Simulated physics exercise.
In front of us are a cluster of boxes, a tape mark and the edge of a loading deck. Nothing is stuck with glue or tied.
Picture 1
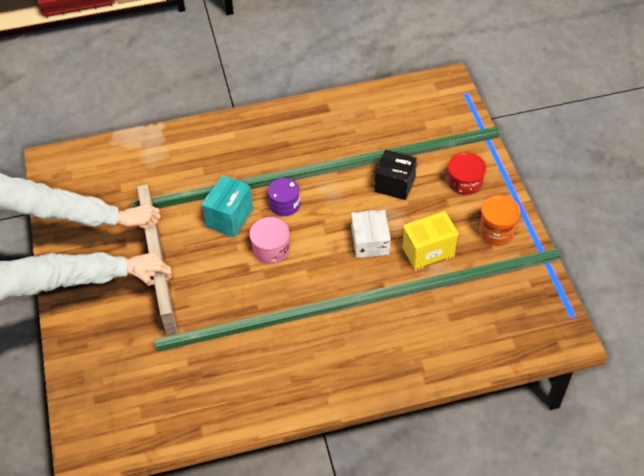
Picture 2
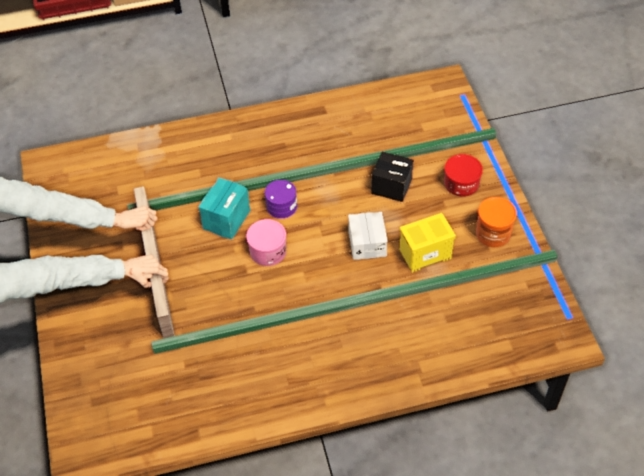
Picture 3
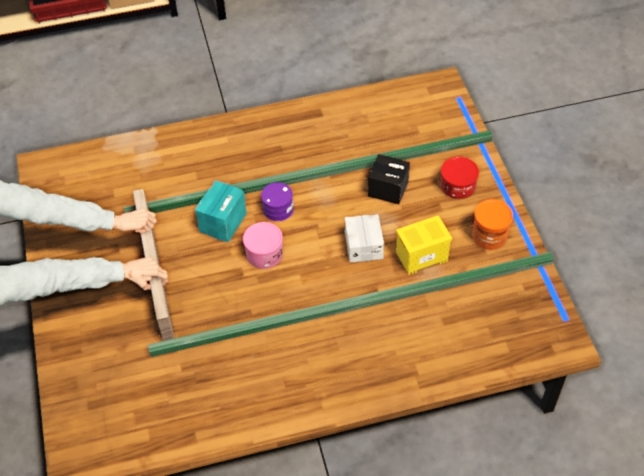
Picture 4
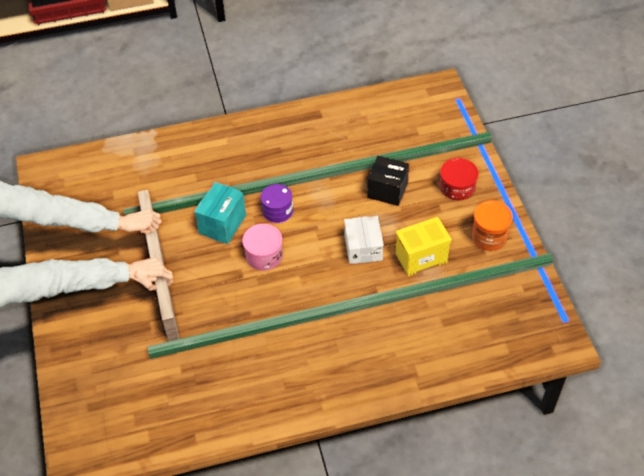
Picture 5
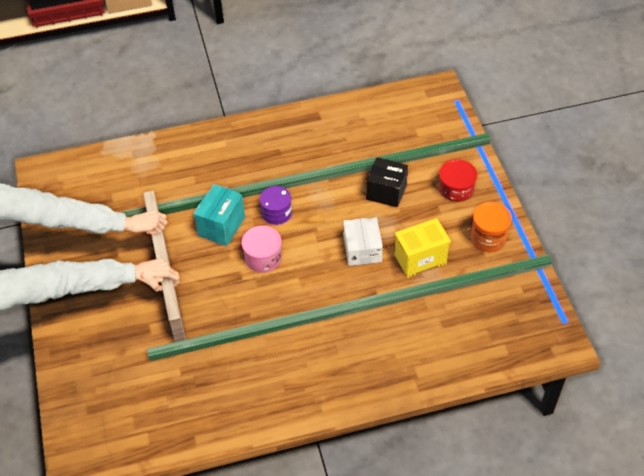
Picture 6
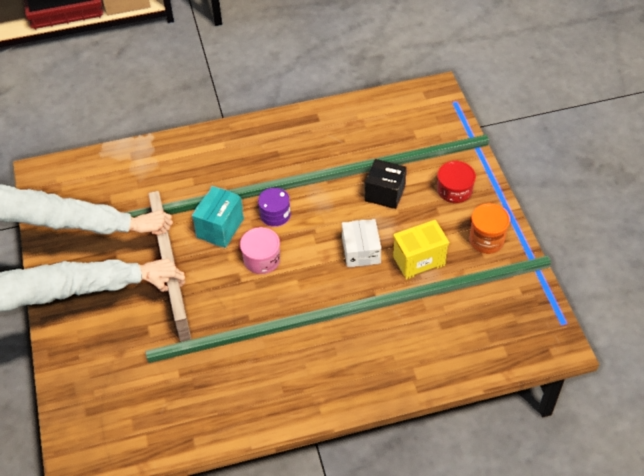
Two hands slide a plank slightly right across a wooden table toward the teal box.
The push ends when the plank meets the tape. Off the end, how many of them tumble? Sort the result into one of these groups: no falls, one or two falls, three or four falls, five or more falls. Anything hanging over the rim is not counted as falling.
Five or more falls.
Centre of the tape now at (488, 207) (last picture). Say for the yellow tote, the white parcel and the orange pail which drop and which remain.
Per object: Yellow tote stays, white parcel stays, orange pail goes.
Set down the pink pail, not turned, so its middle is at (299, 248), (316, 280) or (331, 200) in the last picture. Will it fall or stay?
At the three spots, the pink pail tips over, tips over and tips over.
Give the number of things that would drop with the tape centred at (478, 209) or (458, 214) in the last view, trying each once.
It comes to 4, then 1.
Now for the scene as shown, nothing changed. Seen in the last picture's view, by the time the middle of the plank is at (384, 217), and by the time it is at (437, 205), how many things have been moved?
Well, it's 7 at the first one and 8 at the second.
Soon after, none off yet; orange pail at rest near (489, 229); red pail at rest near (456, 182); yellow tote at rest near (420, 250).
After that, none off yet; orange pail at rest near (489, 229); red pail displaced a little near (464, 182); yellow tote displaced a little near (432, 257).
And then, none off yet; orange pail displaced about its own width near (511, 221); red pail tilting well over near (529, 190); yellow tote displaced about its own width near (491, 250).
In the end, the number that fall off is five or more; gone, turquoise parcel, pink pail, purple canister, white parcel, black box, yellow tote, red pail and orange pail.
